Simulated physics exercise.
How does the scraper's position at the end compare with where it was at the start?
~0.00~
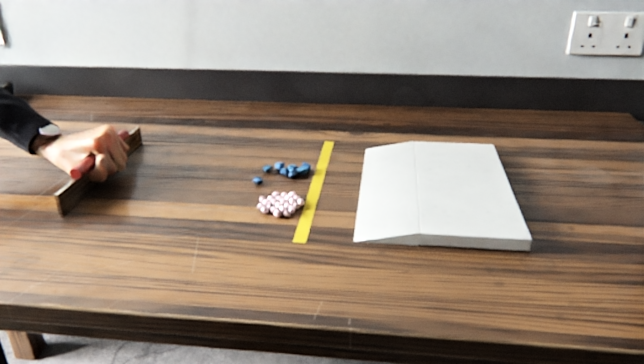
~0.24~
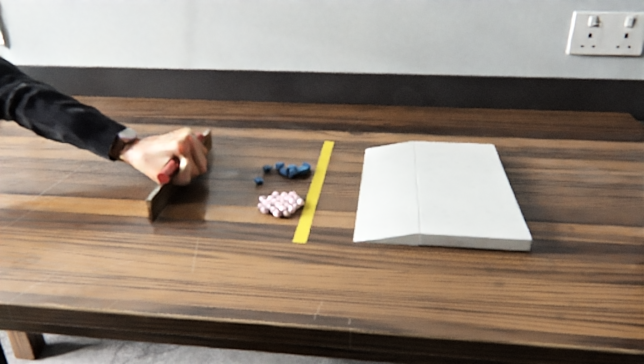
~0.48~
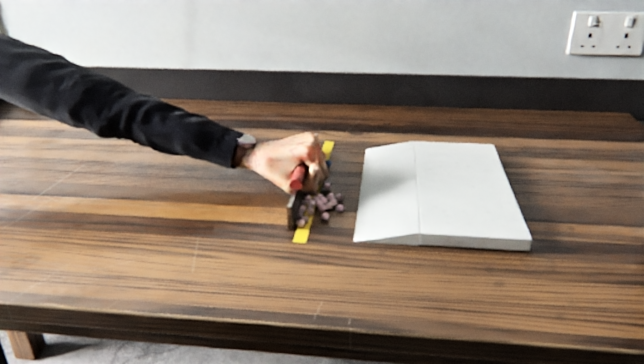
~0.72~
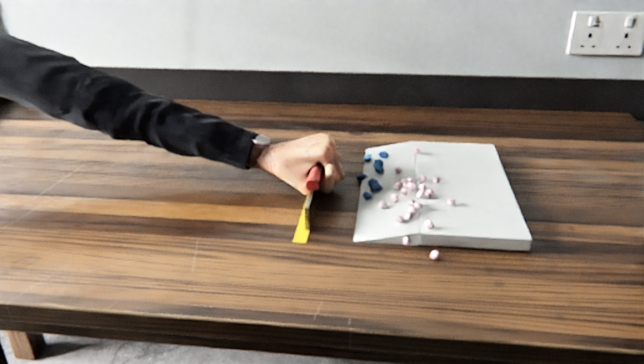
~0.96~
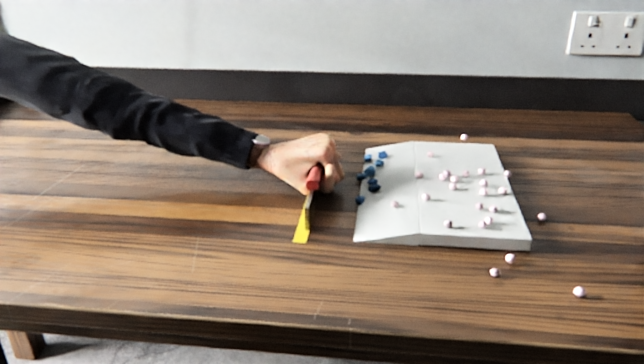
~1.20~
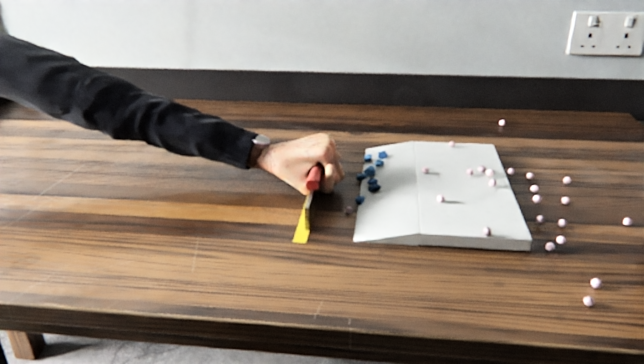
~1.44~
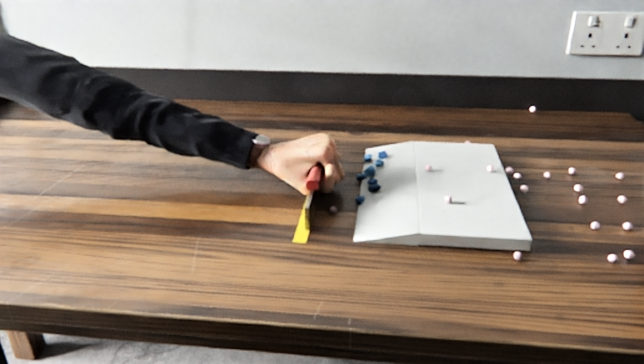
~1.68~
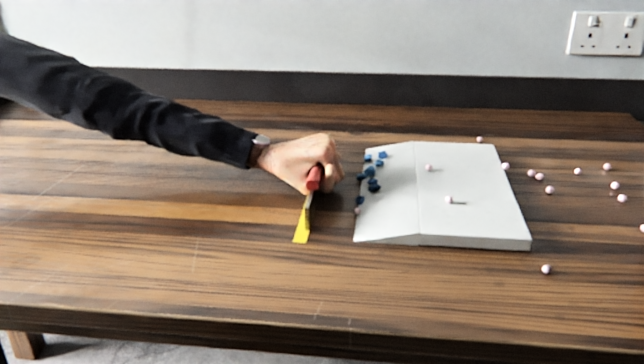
At the start the scraper is over on the left of the table, well short of the two heaps. By the end it has been pushed to the right and rests at the yellow tape, just before the white ramp.
